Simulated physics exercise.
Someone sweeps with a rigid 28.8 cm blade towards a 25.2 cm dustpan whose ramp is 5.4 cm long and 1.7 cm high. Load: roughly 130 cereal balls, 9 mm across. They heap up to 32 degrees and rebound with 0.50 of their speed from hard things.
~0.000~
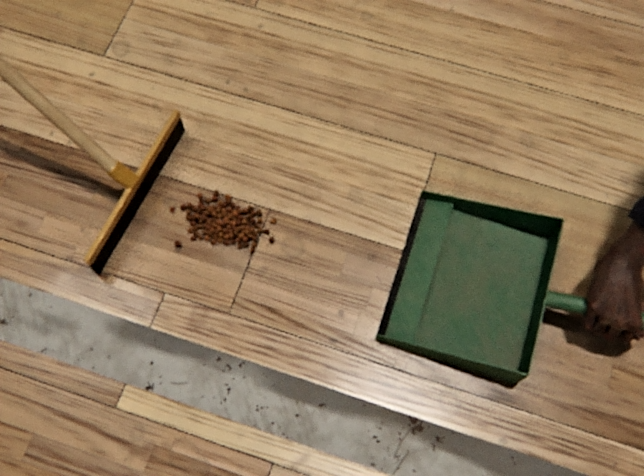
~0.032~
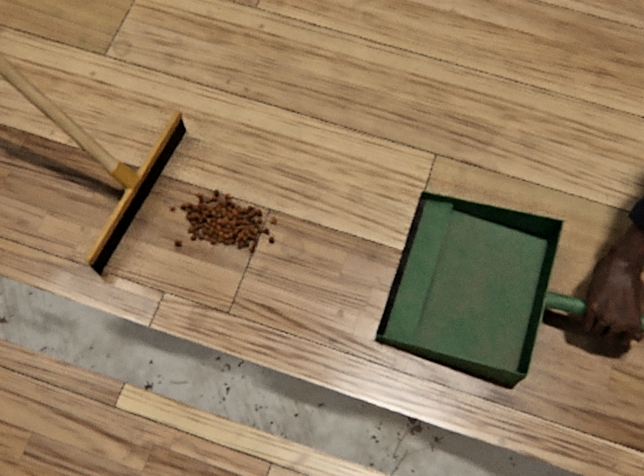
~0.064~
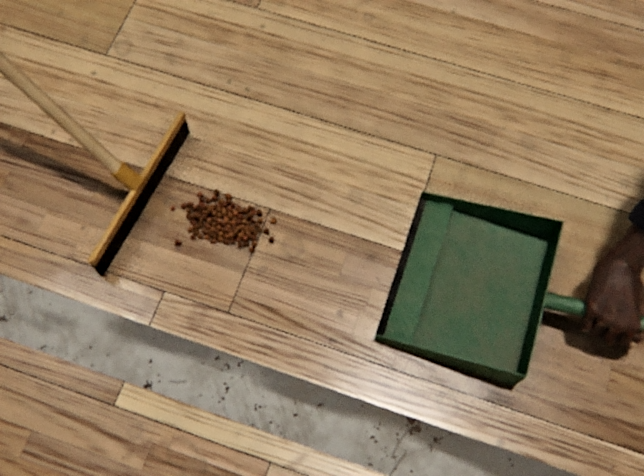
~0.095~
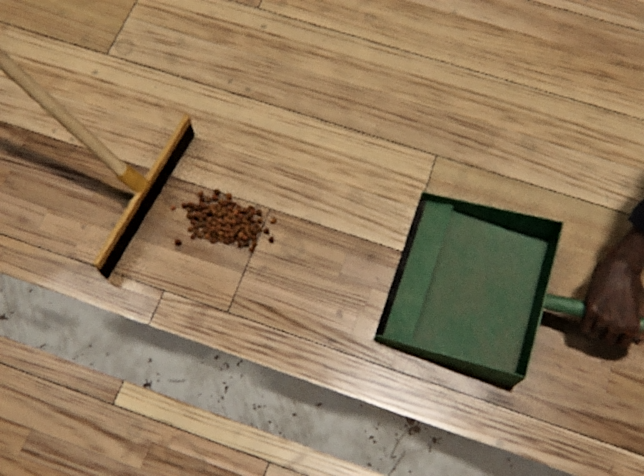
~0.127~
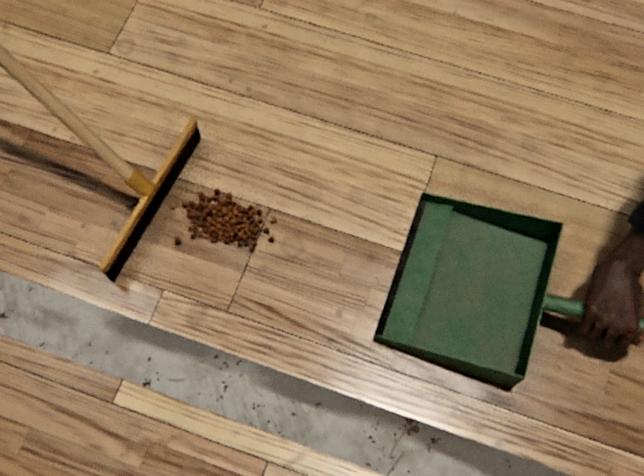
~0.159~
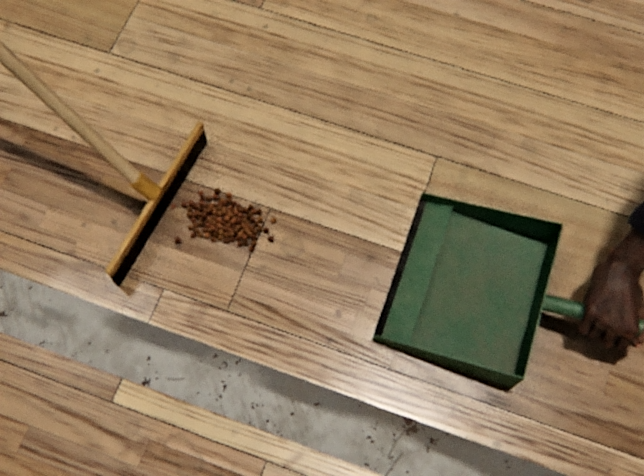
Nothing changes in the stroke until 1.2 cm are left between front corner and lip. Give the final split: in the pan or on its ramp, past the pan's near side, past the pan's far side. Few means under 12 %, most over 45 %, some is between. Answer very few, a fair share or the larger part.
In the pan or on its ramp: A fair share; past the pan's near side: A fair share; past the pan's far side: Very few.
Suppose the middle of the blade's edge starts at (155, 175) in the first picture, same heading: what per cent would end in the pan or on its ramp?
About 25 per cent.
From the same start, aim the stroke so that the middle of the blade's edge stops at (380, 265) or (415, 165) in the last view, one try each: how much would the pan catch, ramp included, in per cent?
Some 30 and 0 per cent.
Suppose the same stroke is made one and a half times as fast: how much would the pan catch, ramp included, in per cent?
In that case some 30 per cent.
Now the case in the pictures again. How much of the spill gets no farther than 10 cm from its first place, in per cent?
Some 0 per cent.
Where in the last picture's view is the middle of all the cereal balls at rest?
Near (383, 319).
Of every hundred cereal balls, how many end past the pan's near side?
About 35 per cent.
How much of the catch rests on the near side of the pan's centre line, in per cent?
Some 100 per cent.
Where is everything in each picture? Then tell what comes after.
Blade from (89, 261) to (177, 115), moved 0.0 cm, 0 of the pieces shifted so far; middle of the pieces at (223, 224); pan at (478, 290), in the first frame.
Blade from (90, 261) to (179, 116), moved 0.2 cm, 0 of the pieces shifted so far; middle of the pieces at (223, 224), in the second frame.
Blade from (93, 262) to (182, 117), moved 0.8 cm, 0 of the pieces shifted so far; middle of the pieces at (223, 224), in the third frame.
Blade from (98, 265) to (187, 120), moved 1.9 cm, 0 of the pieces shifted so far; middle of the pieces at (224, 223), in the fourth frame.
Blade from (104, 269) to (194, 124), moved 3.2 cm, 0 of the pieces shifted so far; middle of the pieces at (224, 223), in the fifth frame.
Blade from (110, 273) to (201, 127), moved 4.5 cm, 0 of the pieces shifted so far; middle of the pieces at (224, 222); pan at (476, 293). Its pace works out near 0.41 m/s, heading 18 degrees towards the viewer's side, in the sixth frame.
After 0.60 s, middle of the blade 22 cm from the lip; 0 % over the lip, far side 0 %, near side 0 %.
After 0.89 s, middle of the blade 10 cm from the lip; 0 % over the lip, far side 0 %, near side 20 %.
After 1.29 s, middle of the blade 3 cm from the lip; 25 % over the lip, far side 0 %, near side 35 %.
By 1.6 s all is still; pan 25 %, near side 35 %, far side 0 %, in front of the lip or behind the blade 35 %.
